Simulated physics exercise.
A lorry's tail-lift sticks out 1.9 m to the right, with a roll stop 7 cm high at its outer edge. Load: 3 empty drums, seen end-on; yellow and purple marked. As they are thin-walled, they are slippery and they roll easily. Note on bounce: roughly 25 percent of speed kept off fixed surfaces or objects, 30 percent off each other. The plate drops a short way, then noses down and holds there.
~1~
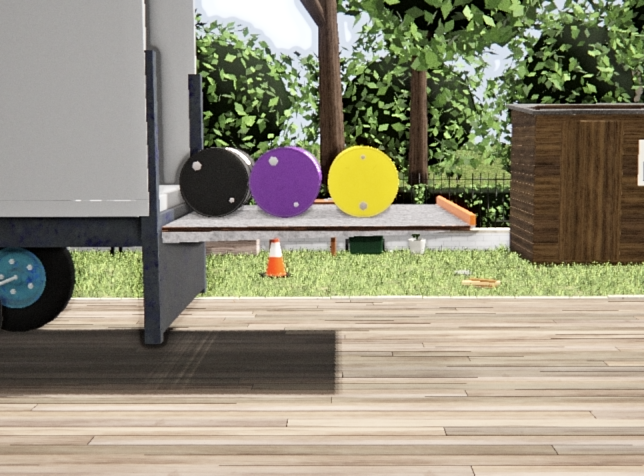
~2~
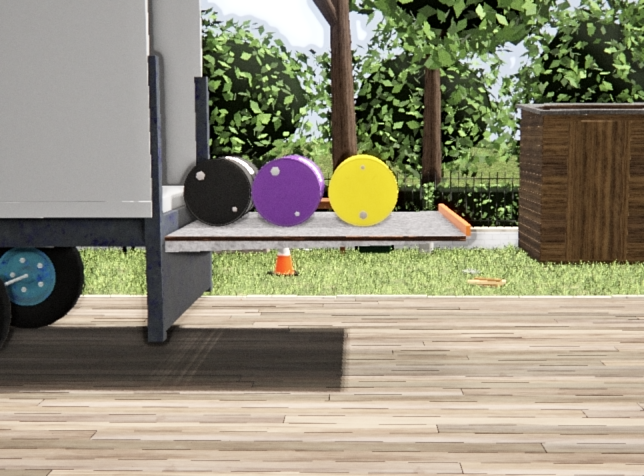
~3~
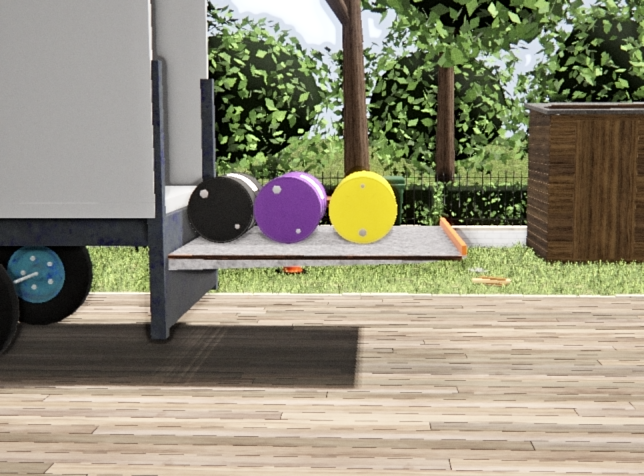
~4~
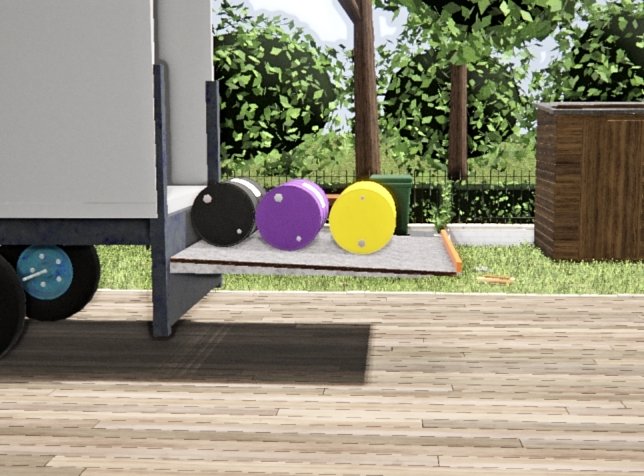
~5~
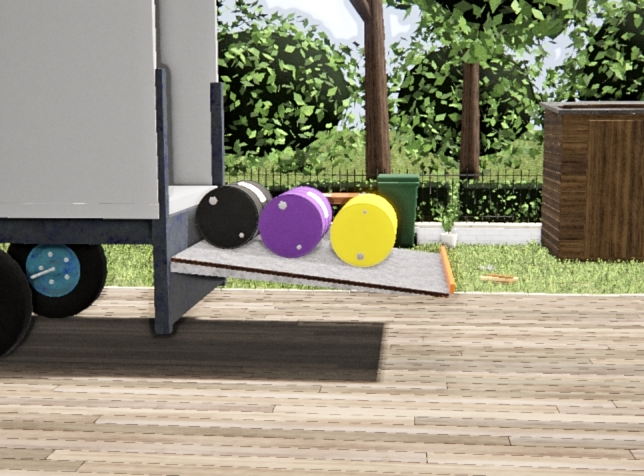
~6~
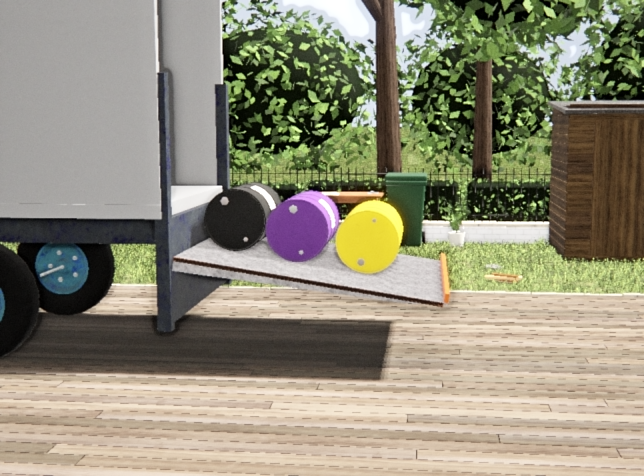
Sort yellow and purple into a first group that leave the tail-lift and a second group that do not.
Yellow drum - first group; purple - first group.
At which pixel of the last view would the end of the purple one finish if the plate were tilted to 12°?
I'd put it somewhere around (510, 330).
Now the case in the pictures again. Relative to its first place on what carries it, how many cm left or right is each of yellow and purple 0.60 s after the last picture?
Rightward shift: Yellow 35 cm, purple 35 cm.
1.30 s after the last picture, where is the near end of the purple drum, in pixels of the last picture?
It should be close to pixel (399, 248).
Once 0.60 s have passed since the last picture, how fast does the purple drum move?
About 0.7 m/s.
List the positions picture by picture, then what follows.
Yellow (363, 182), purple (285, 183); plate level; stop at (473, 220); 3 of the 3 make up the bottom layer on the plate, in the first picture.
Yellow (363, 192), purple (286, 192); plate level, in the second picture.
Yellow (363, 210), purple (287, 210); plate level, in the third picture.
Yellow (362, 222), purple (288, 218); plate tilted 2°; stop at (459, 267), in the fourth picture.
Yellow (362, 235), purple (291, 226); plate tilted 7°, in the fifth picture.
Yellow (367, 242), purple (297, 231); plate tilted 9°; stop at (447, 298), in the sixth picture.
Another 0.6 s on from the last picture, yellow is on the plate, 30 cm from the stop, rolling right; purple is on the plate, 85 cm from the stop, rolling right; 0 gone from the plate.
Another 1.3 s on from the last picture, yellow is over the stop and falling; purple is on the plate, 35 cm from the stop, rolling right; 1 gone from the plate.
Another 2.2 s on from the last picture, yellow is on the ground; purple is over the stop and falling; 2 gone from the plate.
In the end (7.3 s after the last picture), yellow is on the ground; purple is off the lift, on the ground; 2 gone from the plate.
